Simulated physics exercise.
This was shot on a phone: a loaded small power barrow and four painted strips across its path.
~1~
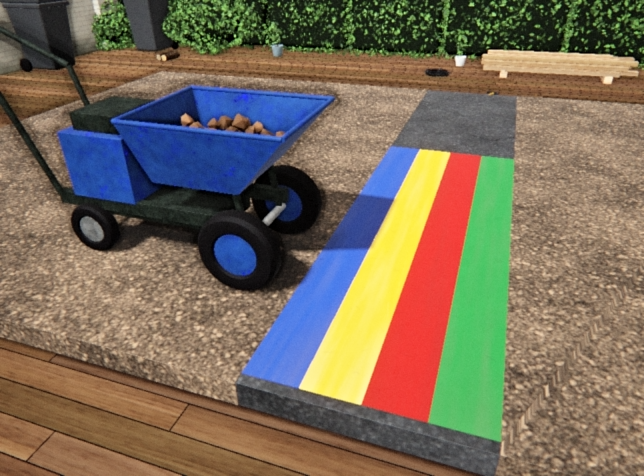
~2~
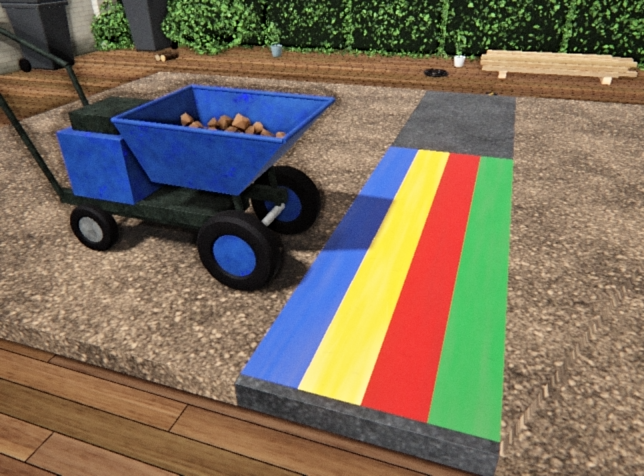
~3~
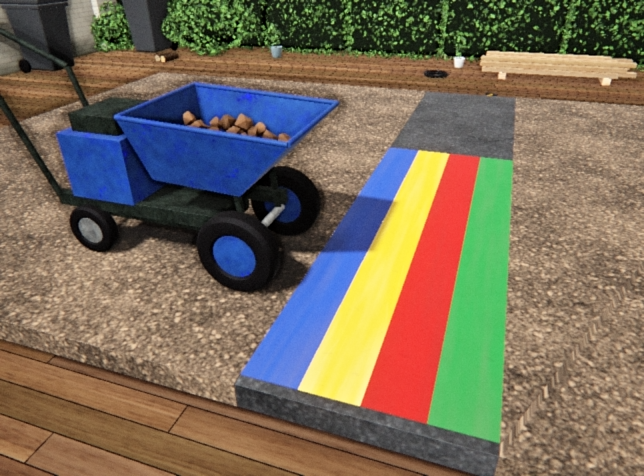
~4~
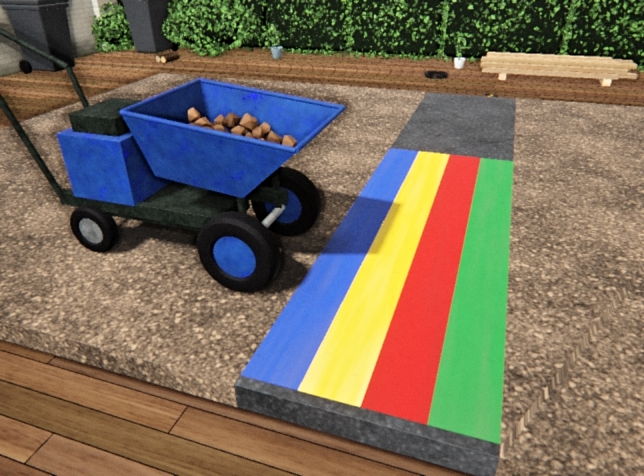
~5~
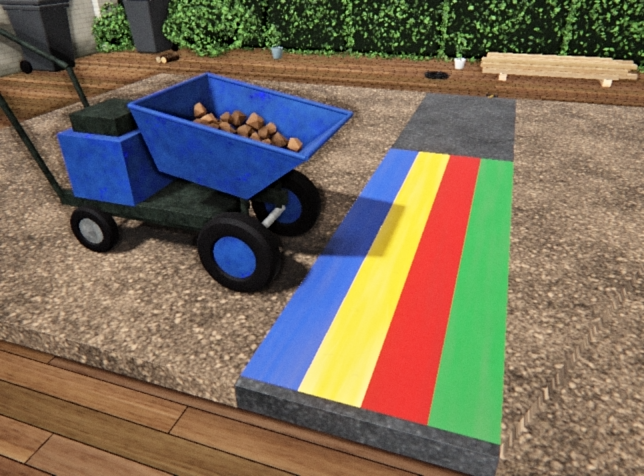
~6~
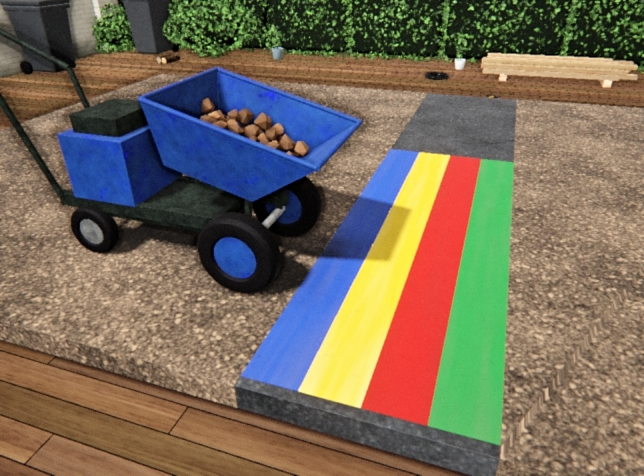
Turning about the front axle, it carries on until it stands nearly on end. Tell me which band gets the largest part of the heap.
I would say the red band gets the largest part.
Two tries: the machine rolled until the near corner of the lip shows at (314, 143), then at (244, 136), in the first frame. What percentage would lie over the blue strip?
Near 0 and 0 percent respectively.
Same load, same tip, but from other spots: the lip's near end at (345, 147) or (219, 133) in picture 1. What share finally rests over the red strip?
About 0 percent at the first place and about 10 percent at the second.
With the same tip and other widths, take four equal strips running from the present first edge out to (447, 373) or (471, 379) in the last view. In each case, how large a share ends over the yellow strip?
Respectively 0 and 0 percent.
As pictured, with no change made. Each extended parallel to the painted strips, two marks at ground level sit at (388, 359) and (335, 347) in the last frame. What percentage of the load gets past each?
First some 50, then 70 per cent.
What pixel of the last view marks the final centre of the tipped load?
I'd place the middle at about (437, 282).
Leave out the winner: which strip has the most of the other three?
The answer is the green one.
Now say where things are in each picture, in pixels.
Lip of the skip near (282, 140), level; top of the load near (217, 137), clay clods; blue strip near (299, 330); yellow strip near (353, 342); red strip near (410, 355); green strip near (472, 369), in the first picture.
Lip of the skip near (283, 141), level; top of the load near (217, 137), in the second picture.
Lip of the skip near (288, 145), tipped barely; top of the load near (219, 136), in the third picture.
Lip of the skip near (296, 151), tipped a little; top of the load near (224, 135), in the fourth picture.
Lip of the skip near (306, 158), tipped a little; top of the load near (209, 130), in the fifth picture.
Lip of the skip near (317, 169), tipped clearly; top of the load near (222, 128); blue strip near (298, 333); yellow strip near (352, 345); red strip near (410, 358); green strip near (471, 373), in the sixth picture.
Shortly afterwards, skip tipped steeply; the whole lot in the skip.
Next, skip tipped right over; near two thirds in the skip; a little over the yellow strip; near a quarter over the red strip.
Some moments later, skip tipped right over; near a third in the skip; only a few over the yellow strip; near a third over the red strip; near a quarter over the green strip; only a few off the paint.
In the end, skip tipped right over; near a third in the skip; none at all over the blue strip; only a few over the yellow strip; near a third over the red strip; near a quarter over the green strip; only a few off the paint.
